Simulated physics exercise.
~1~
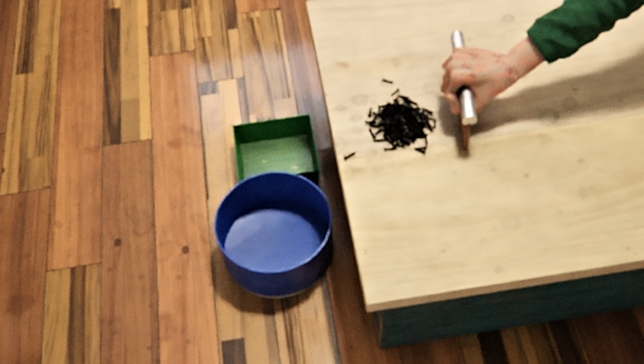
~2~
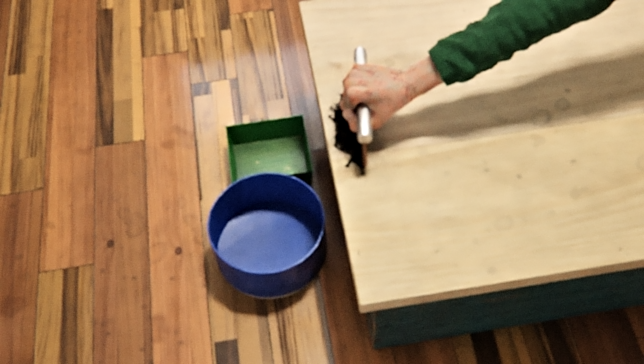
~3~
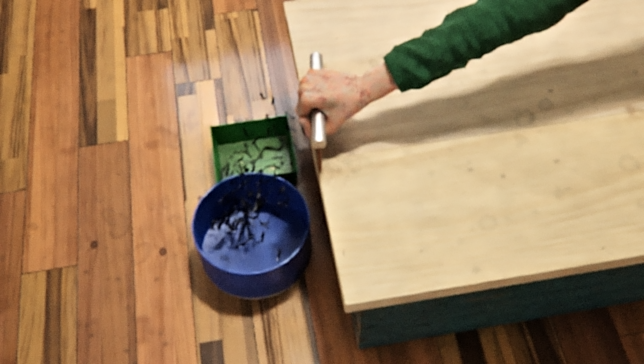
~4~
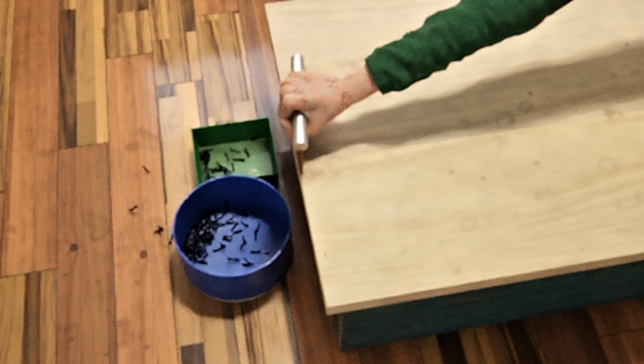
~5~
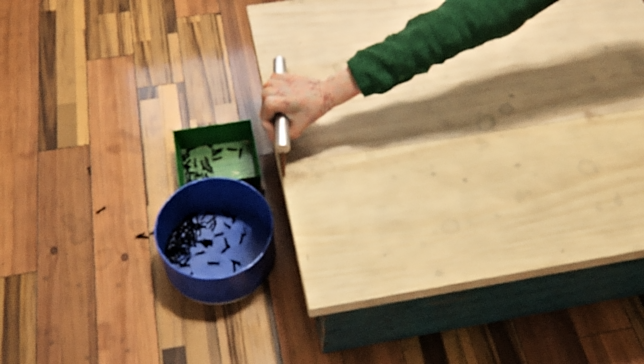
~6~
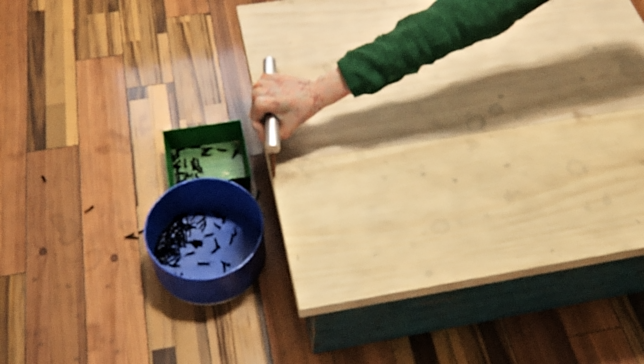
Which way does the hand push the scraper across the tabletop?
It pushes the scraper to the left, toward the edge of the table beside the pot and the tin.
A hand in a green sleeve grips a silver-handled scraper beside a heap of small black pieces on a pale wooden tabletop, seen from above. On the striped wooden floor to the left sit a round blue pot and, just behind it, a square green tin. The hand sweeps the heap left to the table's edge, where the scraper stops, and the pieces spill over. Most land in the blue pot, a smaller share falls into the green tin, and a few scatter on the floor. The view drifts slightly right, and the tabletop ends up clear, with the hand still at the edge.
